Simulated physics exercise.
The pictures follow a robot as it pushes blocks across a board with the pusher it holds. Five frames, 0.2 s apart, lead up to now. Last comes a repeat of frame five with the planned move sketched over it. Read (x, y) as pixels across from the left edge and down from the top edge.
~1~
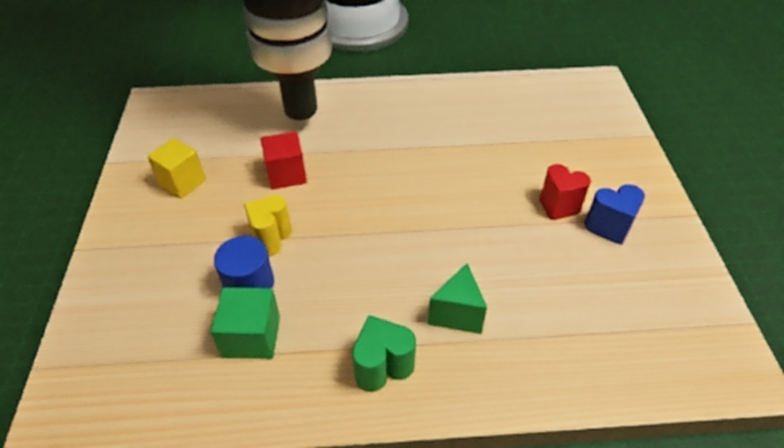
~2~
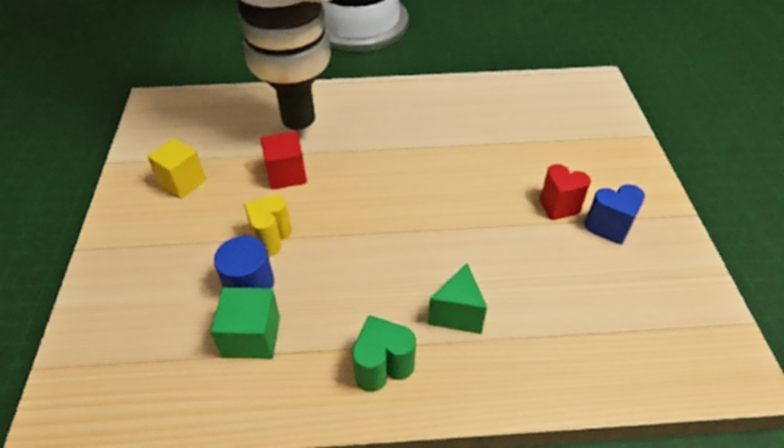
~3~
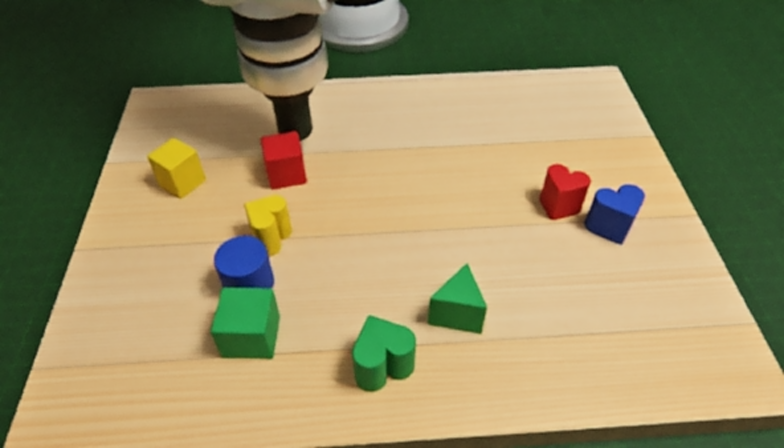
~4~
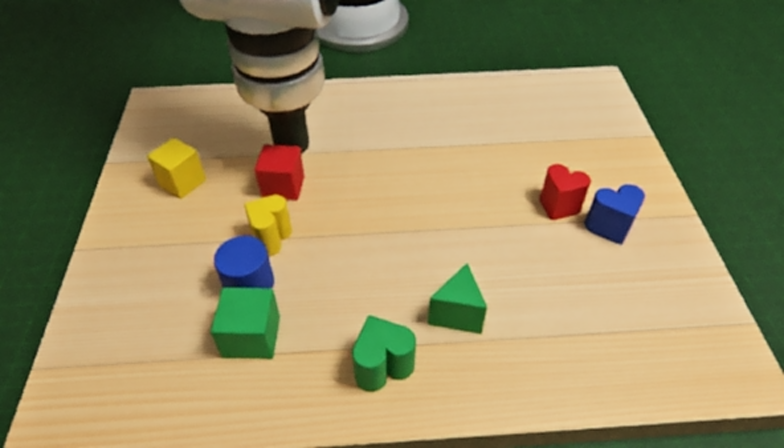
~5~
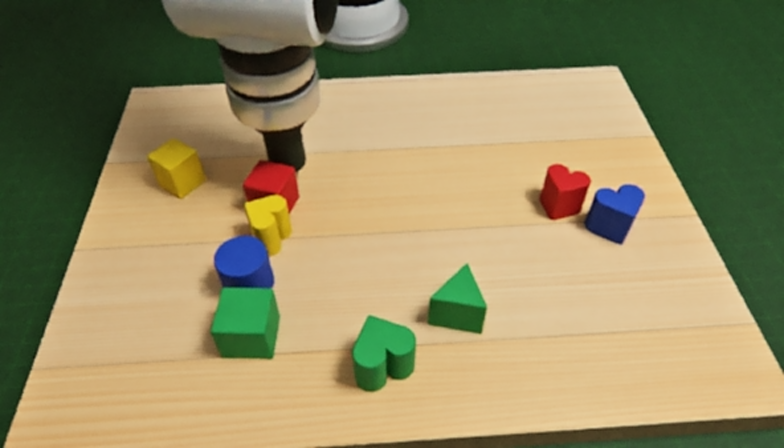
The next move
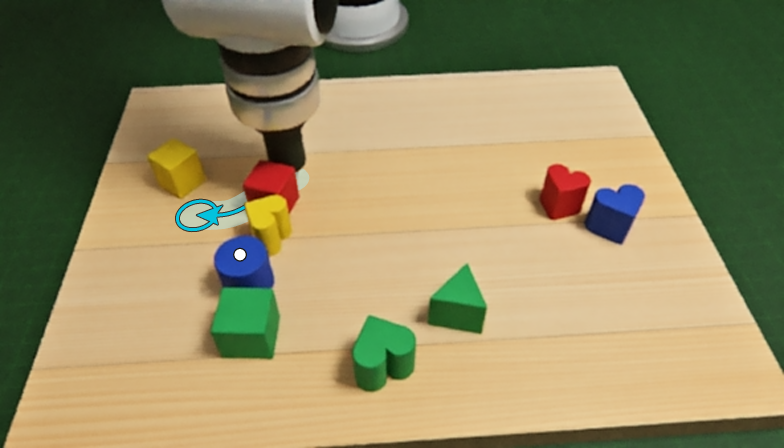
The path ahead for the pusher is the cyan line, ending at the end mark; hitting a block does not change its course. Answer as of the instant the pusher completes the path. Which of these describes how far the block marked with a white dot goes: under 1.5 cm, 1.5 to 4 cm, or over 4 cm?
It is going to finish within 1.5 cm of where it is now.
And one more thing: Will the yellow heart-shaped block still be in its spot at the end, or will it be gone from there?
It leaves its spot.
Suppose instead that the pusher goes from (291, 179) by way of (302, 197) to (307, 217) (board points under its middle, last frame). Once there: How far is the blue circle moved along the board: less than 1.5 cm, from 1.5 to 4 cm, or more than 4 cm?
Shift of 1.5 to 4 cm.
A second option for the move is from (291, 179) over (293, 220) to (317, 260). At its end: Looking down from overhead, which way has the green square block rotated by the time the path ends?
Viewed from the top, it goes anticlockwise.
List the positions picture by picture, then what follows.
Lower end of the pusher at (301, 111), tops of blocks, yellow square block at (171, 153), blue circle at (240, 255), yellow heart-shaped block at (264, 209), red square block at (281, 145), in the first frame.
Pusher at (299, 120), blocks as before, in the second frame.
Pusher at (296, 132), blocks as before, in the third frame.
Pusher at (292, 146), red square block at (277, 157), in the fourth frame.
Pusher at (288, 164), yellow square block at (171, 153), blue circle at (240, 255), yellow heart-shaped block at (264, 209), red square block at (269, 175), in the fifth frame.
The drawn path runs from (291, 179) through (263, 196) and (233, 213) to (197, 215); the dot is on the blue circle.
What follows on the original path. One third of the way, pusher at (259, 181); blue circle at (239, 260); yellow heart-shaped block at (264, 222); red square block at (253, 197), turned 40° anticlockwise.
Two thirds of the way, pusher at (227, 197); blue circle at (239, 264); yellow heart-shaped block at (266, 229), turned 15° anticlockwise; red square block at (245, 206), turned 55° anticlockwise.
At the end, pusher at (191, 200); yellow square block not moved; blue circle at (239, 264); yellow heart-shaped block at (266, 229), turned 15° anticlockwise; red square block at (245, 206), turned 55° anticlockwise.
